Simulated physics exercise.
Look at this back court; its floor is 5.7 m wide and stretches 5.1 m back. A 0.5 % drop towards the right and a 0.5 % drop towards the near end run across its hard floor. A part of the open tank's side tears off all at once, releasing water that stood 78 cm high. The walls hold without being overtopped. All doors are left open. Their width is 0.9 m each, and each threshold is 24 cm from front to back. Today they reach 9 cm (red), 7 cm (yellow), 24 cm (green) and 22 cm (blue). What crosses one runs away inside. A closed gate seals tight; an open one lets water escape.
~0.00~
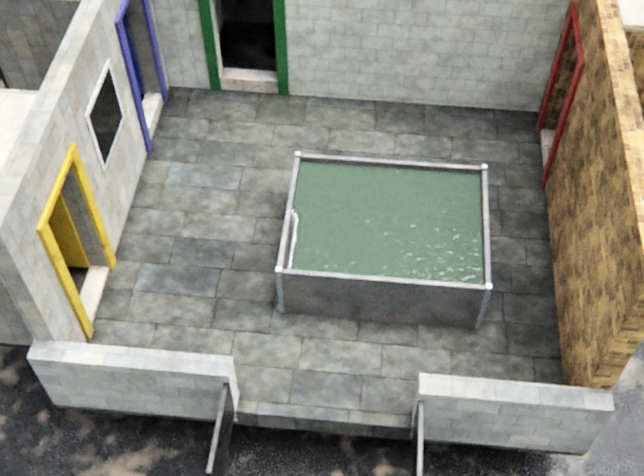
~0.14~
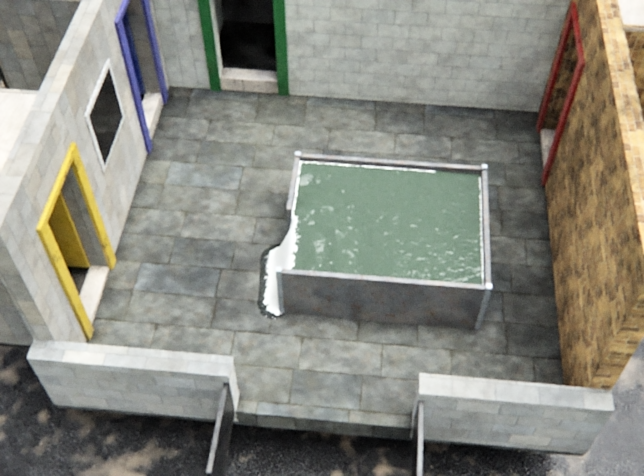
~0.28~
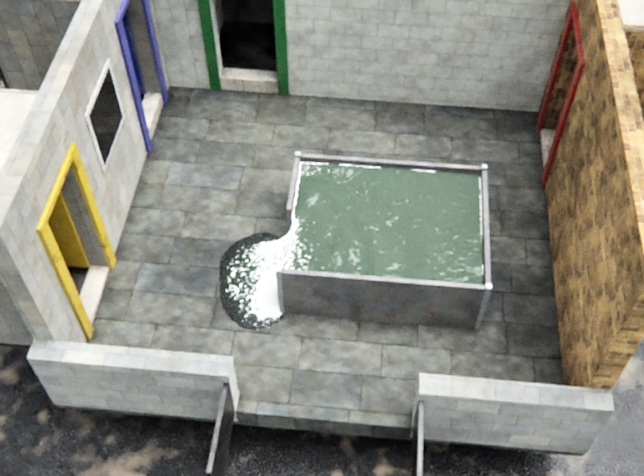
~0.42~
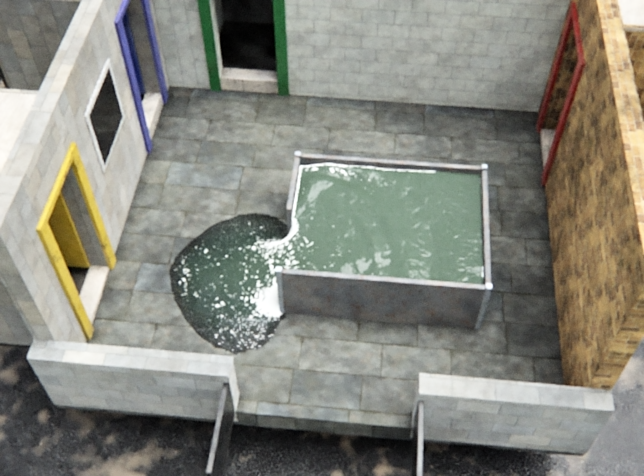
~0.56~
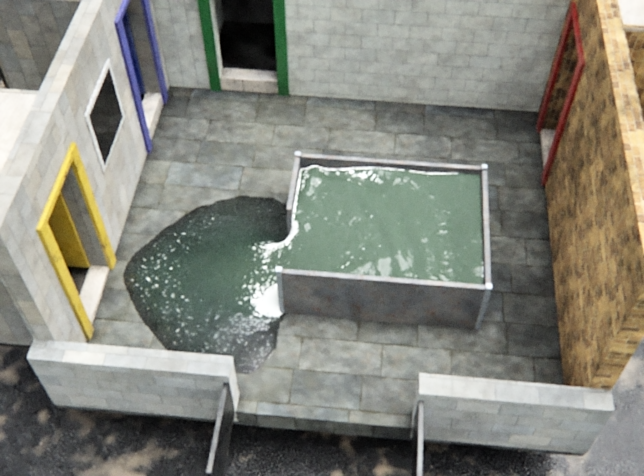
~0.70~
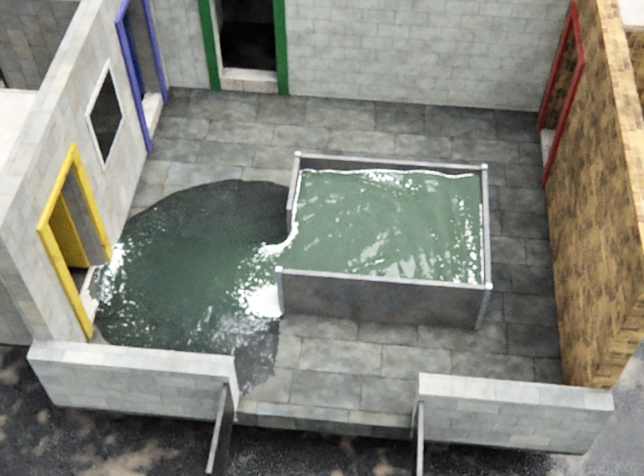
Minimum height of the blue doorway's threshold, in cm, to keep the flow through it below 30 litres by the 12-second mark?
Roughly 8.5 cm.
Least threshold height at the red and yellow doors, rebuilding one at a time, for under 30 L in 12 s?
About 9.5 cm at red and about 32 cm at yellow.
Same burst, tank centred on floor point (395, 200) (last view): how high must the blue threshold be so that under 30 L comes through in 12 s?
Some 14.5 cm.
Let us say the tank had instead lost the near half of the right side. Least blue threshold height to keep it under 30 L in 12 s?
Close to 10.0 cm at the least.
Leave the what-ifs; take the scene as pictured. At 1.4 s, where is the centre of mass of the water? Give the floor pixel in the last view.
About (324, 265).
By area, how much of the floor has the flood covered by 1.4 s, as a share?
Around 30 per cent of the free floor.
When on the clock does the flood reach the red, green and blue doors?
Red = 5.0 s, green = 2.4 s, blue = 1.4 s.
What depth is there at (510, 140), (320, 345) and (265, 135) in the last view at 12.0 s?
Some 11, 8 and 6 cm.
After 1.4 s water covers 30 % of the floor, deepest (48 cm) near (76, 377); it has not reached the blue door.
After 3.0 s water covers 45 % of the floor, deepest (30 cm) near (100, 352); 8 cm at the blue door, 0 litres in over its 22 cm threshold.
After 12.0 s water covers 100 % of the floor, deepest (13 cm) near (556, 393); 7 cm at the blue door, 0 litres in over its 22 cm threshold.
At the blue door as built, the water arrived by 1.5 s and peaked near 12 cm at 6.6 s.
Run again over the same 12 s with other heights there, 41 litres in over 7.5 cm, 19 litres over 10 cm. The limit of 30 litres is kept from about 8.5 cm up.
